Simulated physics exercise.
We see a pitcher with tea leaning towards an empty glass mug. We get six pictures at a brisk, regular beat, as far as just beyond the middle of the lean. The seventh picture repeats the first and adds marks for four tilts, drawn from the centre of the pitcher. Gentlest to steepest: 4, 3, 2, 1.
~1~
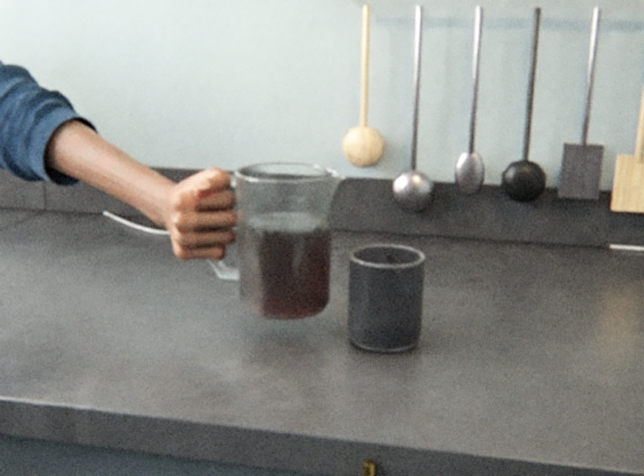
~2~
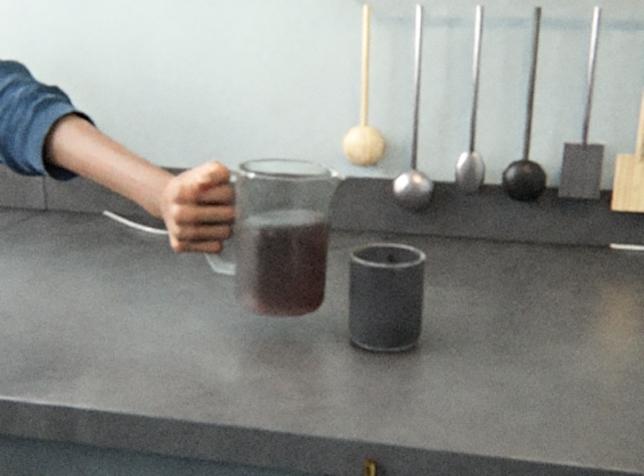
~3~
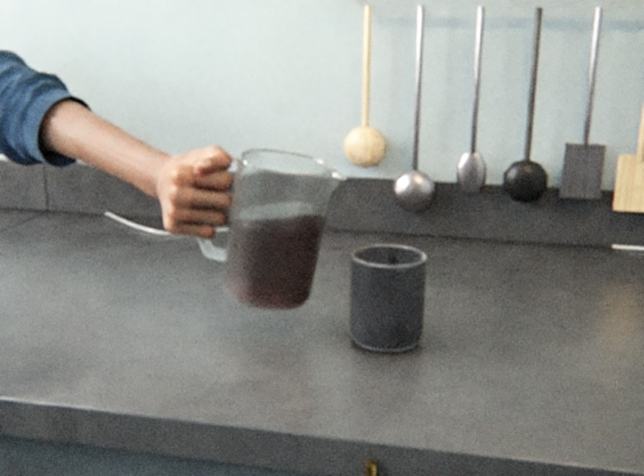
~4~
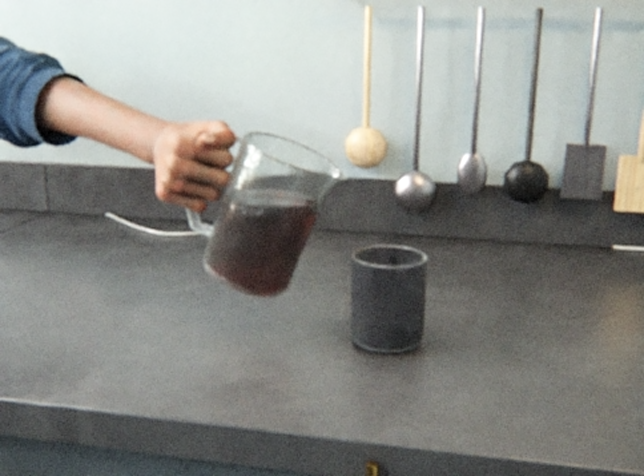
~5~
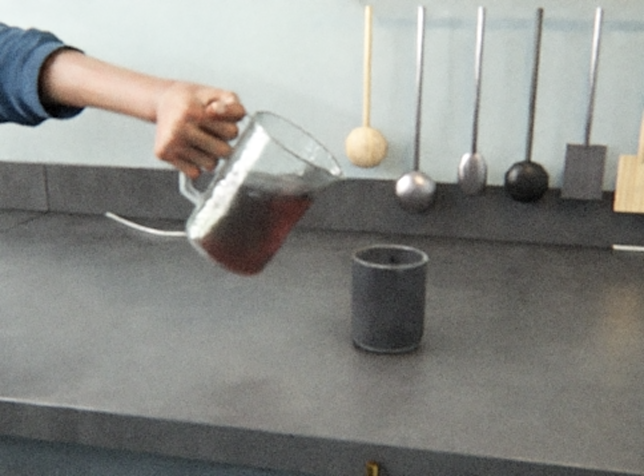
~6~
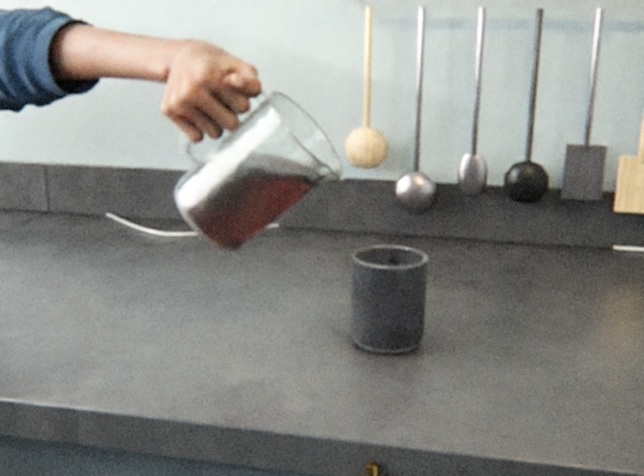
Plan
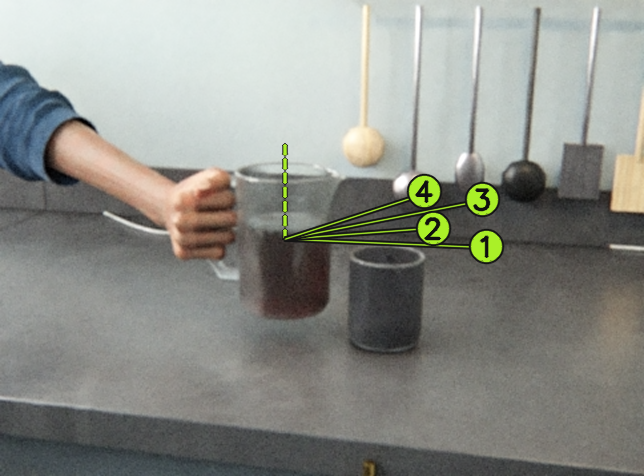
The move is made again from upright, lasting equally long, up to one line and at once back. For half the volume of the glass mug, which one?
I would pick mark 4.
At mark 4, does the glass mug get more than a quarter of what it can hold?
Yes.
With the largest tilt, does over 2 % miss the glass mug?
Yes.
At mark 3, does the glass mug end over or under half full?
Over half.
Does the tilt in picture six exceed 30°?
Yes, it does.
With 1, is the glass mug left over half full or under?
Over.
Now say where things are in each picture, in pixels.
In the first frame, upright, lip at (343, 178); rim of the glass mug round (387, 255); nothing has left yet.
In the second frame, tipped about 2°, lip at (343, 177); nothing has left yet.
In the third frame, tipped about 9°, lip at (344, 178); nothing has left yet.
In the fourth frame, tipped about 20°, lip at (344, 178); nothing has left yet.
In the fifth frame, tipped about 34°, lip at (344, 178); nothing has left yet.
In the sixth frame, tipped about 47°, lip at (343, 178); nothing has left yet.
In lime, 1 at (469, 246); 2 at (416, 229); 3 at (465, 203); 4 at (409, 198).
Choosing 1, the glass mug ends with about 76 % of what it can hold; 31 % of the tea is spilt.
Choosing 2, the glass mug ends with about 75 % of what it can hold; 18 % of the tea is spilt.
Choosing 3, the glass mug ends with about 69 % of what it can hold; 6 % of the tea is spilt.
Choosing 4, the glass mug ends with about 52 % of what it can hold.
